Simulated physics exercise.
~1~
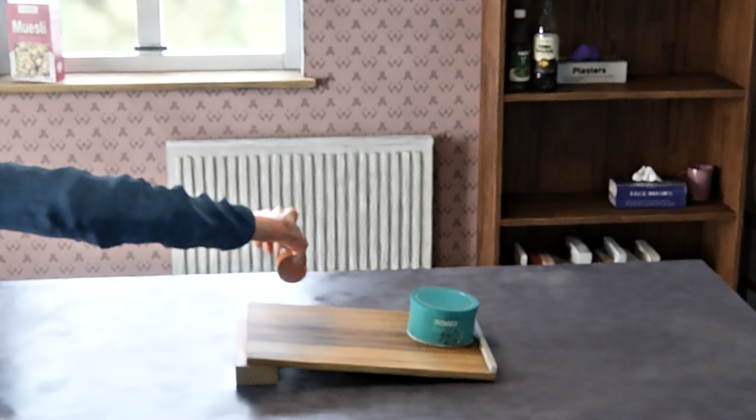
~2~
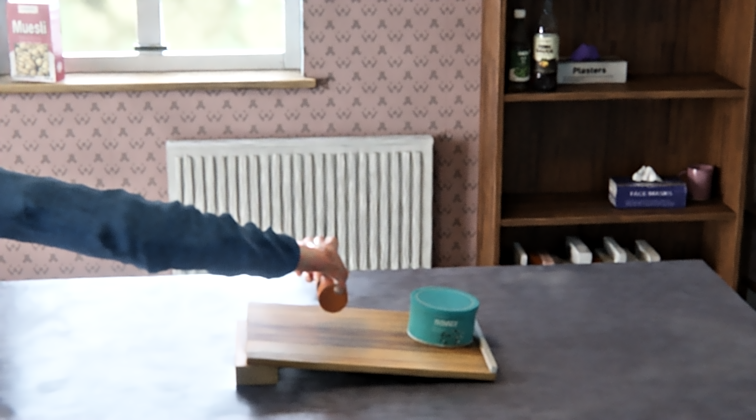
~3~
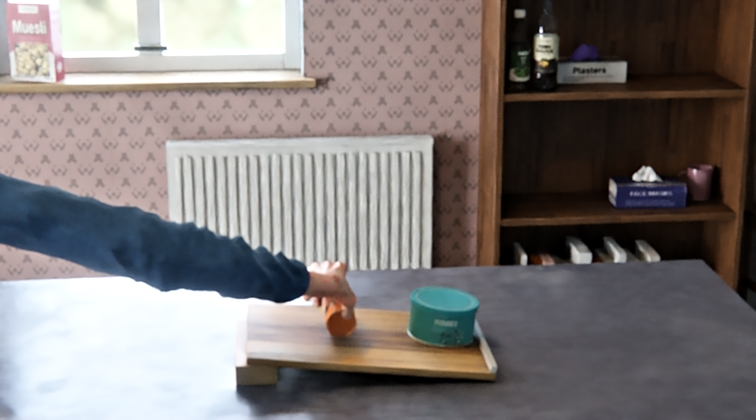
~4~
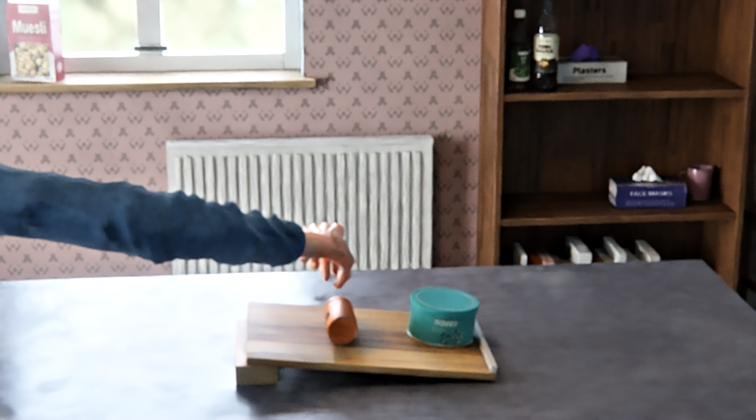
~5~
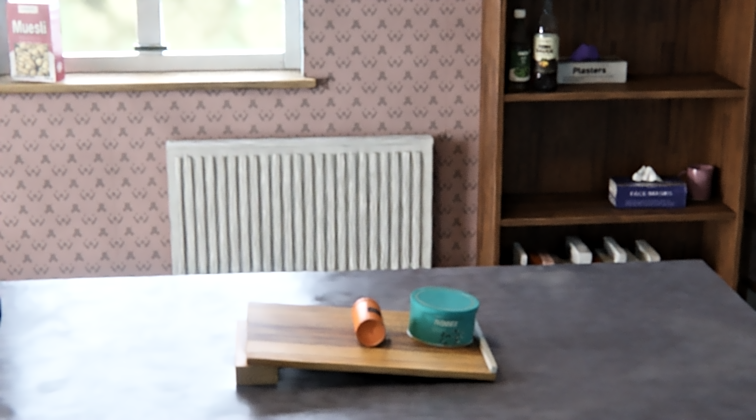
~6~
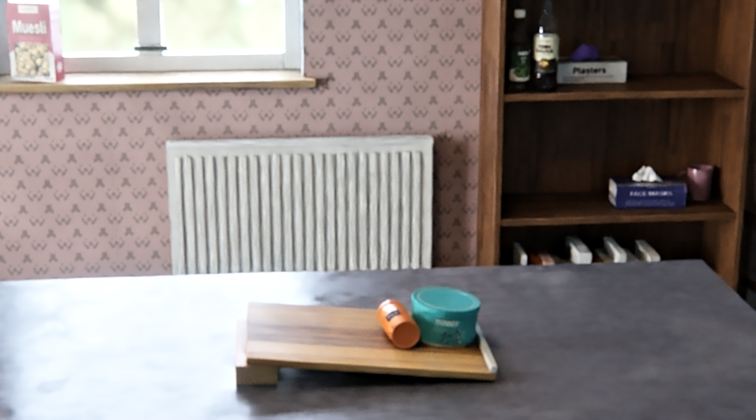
To begin with, a hand in a dark blue sleeve holds an orange shaker on its side above a propped-up wooden board, with a turquoise tub near the board's lower right end. The hand carries the shaker right and down until it rests sideways on the slope. The fingers then let go and the arm draws back to the left. Left alone, the shaker rolls down the board to the right, toward the tub. It ends up lying at the tub's left side, while the tub and board stay in place.
